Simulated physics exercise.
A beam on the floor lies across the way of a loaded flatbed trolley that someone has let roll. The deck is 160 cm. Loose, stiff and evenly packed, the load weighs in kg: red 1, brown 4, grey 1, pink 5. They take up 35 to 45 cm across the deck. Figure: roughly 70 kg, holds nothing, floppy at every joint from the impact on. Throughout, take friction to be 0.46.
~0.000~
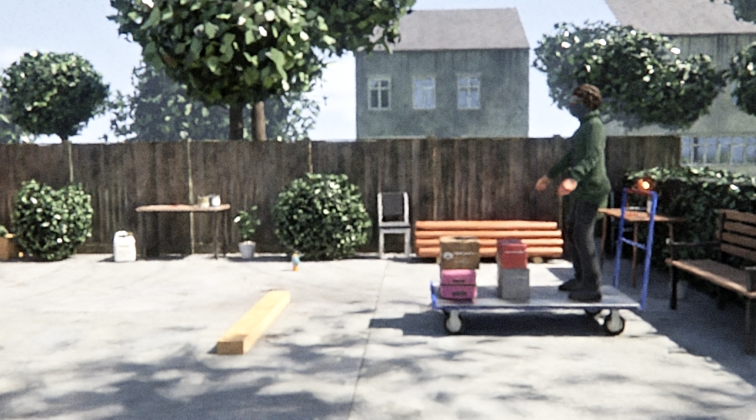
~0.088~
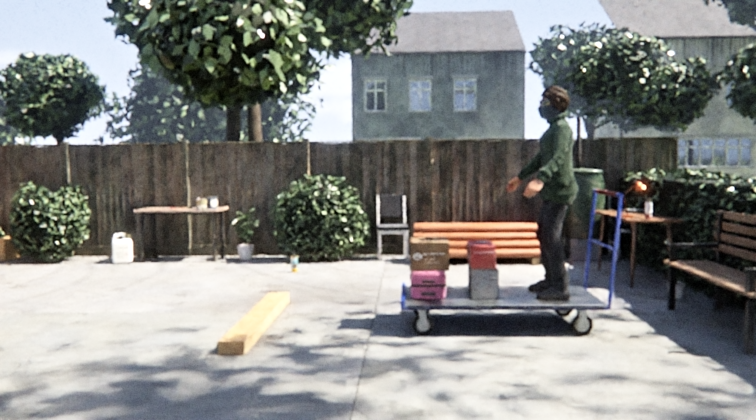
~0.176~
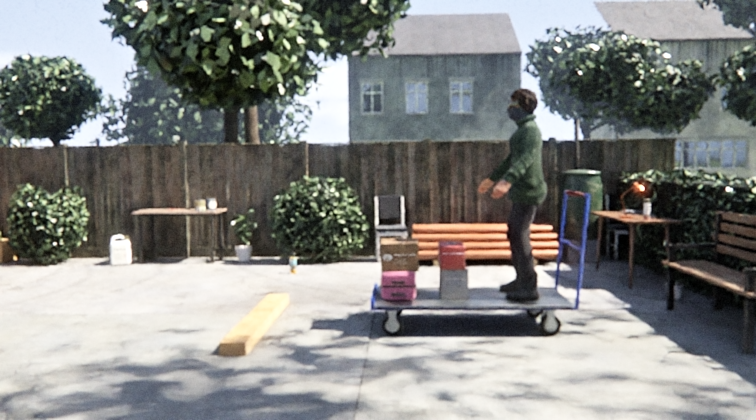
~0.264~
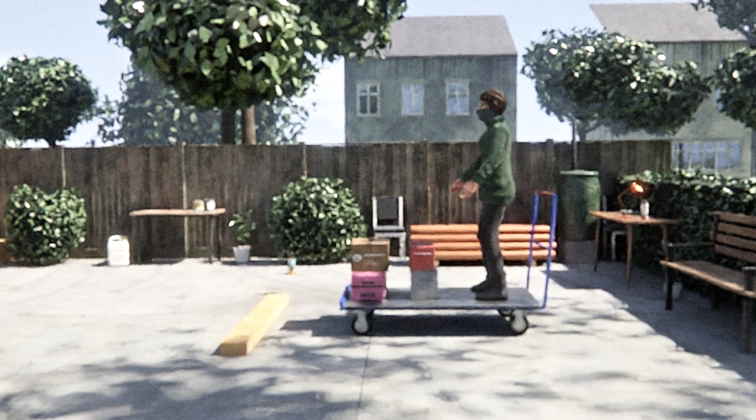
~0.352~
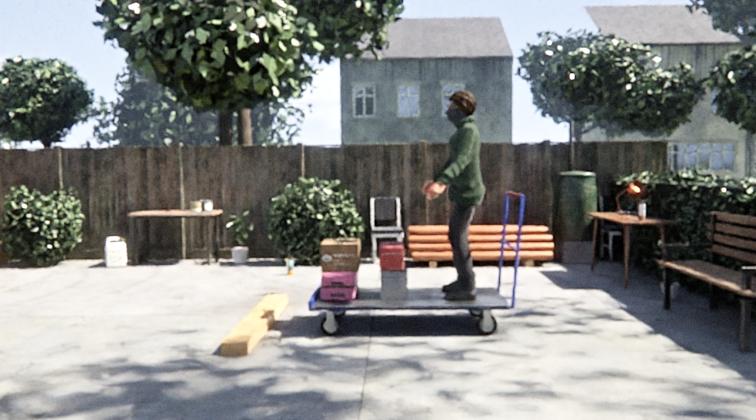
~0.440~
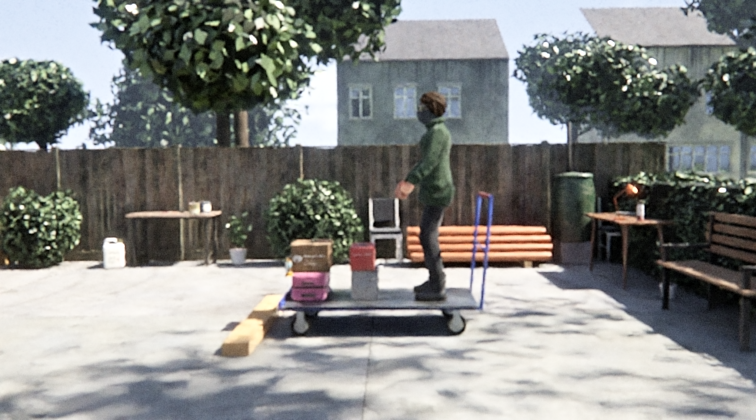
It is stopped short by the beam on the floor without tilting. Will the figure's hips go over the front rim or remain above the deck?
The figure's hips go over the front rim.
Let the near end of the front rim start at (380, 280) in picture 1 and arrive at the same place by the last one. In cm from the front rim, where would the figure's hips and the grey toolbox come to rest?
The hips would stop 60 cm behind the front rim, the grey one 40 cm behind it.
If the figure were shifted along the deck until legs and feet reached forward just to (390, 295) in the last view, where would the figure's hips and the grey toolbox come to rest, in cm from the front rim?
In that case the hips land 110 cm beyond the rim and the grey one 40 cm behind.
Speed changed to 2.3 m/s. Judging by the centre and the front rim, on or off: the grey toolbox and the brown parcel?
Grey: Kept; brown: Lost.
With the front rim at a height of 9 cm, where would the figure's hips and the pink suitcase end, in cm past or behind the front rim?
With that rim, hips finish 30 cm past and pink stays 20 cm behind.
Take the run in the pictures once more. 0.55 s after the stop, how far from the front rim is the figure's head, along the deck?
Roughly 50 cm past the front rim.
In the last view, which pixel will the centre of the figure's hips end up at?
Around (239, 301).
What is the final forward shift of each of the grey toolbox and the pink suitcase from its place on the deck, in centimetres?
Approximate forward shift in cm: Grey near 20, pink near 0.
After 0.52 s the deck stops.
After 0.77 s the figure's hips are 59 cm behind the rim, near (327, 220) in the last picture's view.
After 1.07 s the figure's hips are 16 cm behind the rim, near (278, 255) in the last picture's view.
After 1.52 s the figure's hips are 33 cm past the rim, near (222, 264) in the last picture's view.
When all is still (4.5 s), past the rim, red toolbox, brown parcel and the figure's hips; behind it, grey toolbox and pink suitcase.
